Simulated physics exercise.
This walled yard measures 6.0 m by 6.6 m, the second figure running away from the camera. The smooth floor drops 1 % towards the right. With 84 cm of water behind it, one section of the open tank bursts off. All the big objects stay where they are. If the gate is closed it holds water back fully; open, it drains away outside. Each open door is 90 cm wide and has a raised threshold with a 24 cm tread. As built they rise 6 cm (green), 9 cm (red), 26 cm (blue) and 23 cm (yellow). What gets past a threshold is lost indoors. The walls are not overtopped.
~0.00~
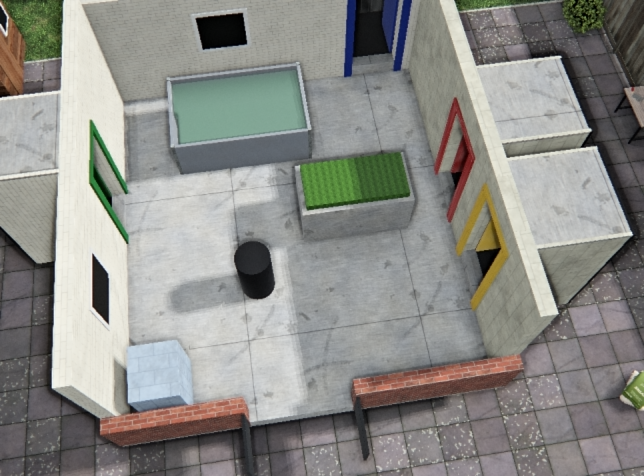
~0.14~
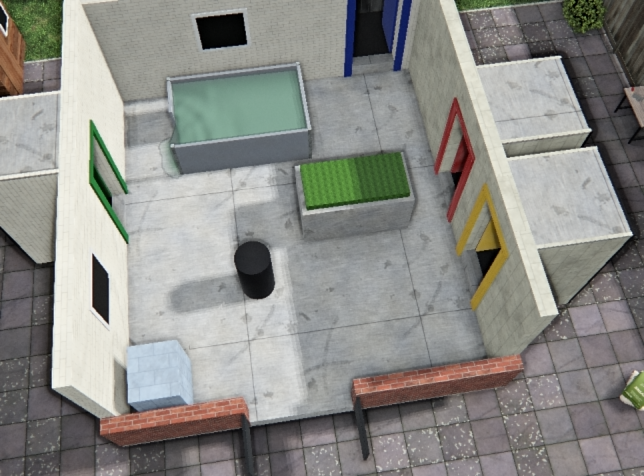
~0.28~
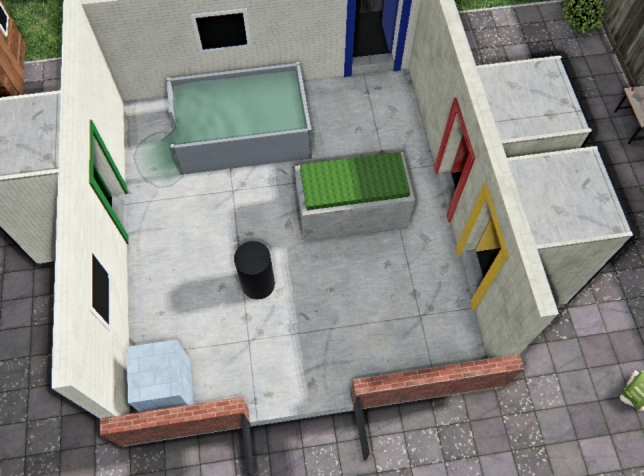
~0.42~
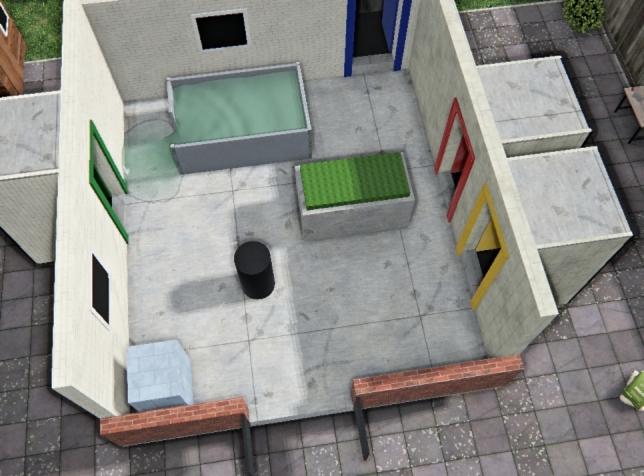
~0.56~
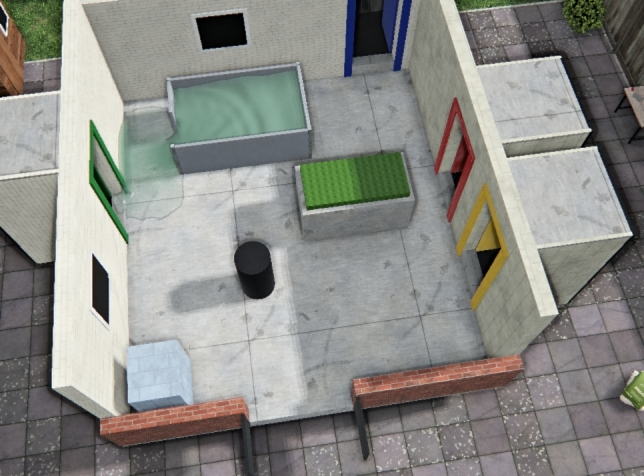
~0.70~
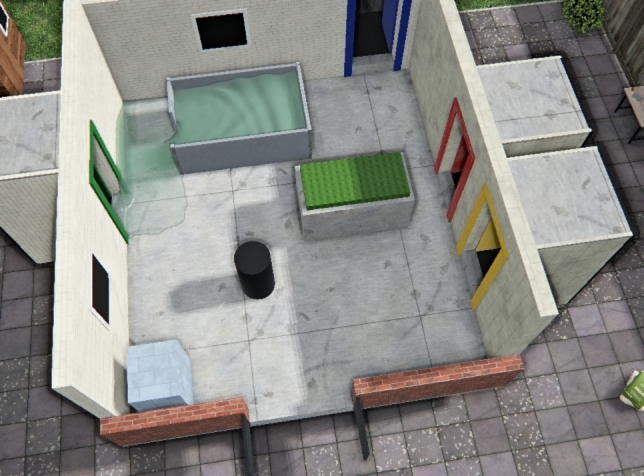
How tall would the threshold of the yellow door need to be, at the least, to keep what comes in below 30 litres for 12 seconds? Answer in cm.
At least 9 cm or so.
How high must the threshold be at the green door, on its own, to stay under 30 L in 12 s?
Roughly 22 cm at green.
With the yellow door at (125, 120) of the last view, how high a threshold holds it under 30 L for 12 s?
Roughly 27 cm.
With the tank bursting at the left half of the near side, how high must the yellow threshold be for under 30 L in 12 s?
Some 11.0 cm.
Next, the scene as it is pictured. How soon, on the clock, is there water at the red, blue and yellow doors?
Arrival: Red 4.0 s, blue 2.6 s, yellow 5.5 s.
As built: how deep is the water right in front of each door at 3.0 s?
In cm: Green 16, red 0, blue 6, yellow 0.
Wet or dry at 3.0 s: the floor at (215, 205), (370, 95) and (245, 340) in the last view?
In that order: Still dry, under water, under water.
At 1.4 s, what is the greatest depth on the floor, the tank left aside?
Roughly 54 cm.
After 1.4 s water covers 15 % of the floor, deepest (54 cm) near (135, 162); it has not reached the yellow door.
After 3.0 s water covers 40 % of the floor, deepest (38 cm) near (126, 163); it has not reached the yellow door.
After 12.0 s water covers 95 % of the floor, deepest (12 cm) near (124, 105); 10 cm at the yellow door, 0 litres in over its 23 cm threshold.
At the yellow door as built, the water arrived by 5.4 s and peaked near 16 cm at 8.6 s.
With a threshold of 7.5 cm, 53 litres would have come in within the 12 s; with 10 cm, 21 litres. So under 30 litres takes about 9 cm.
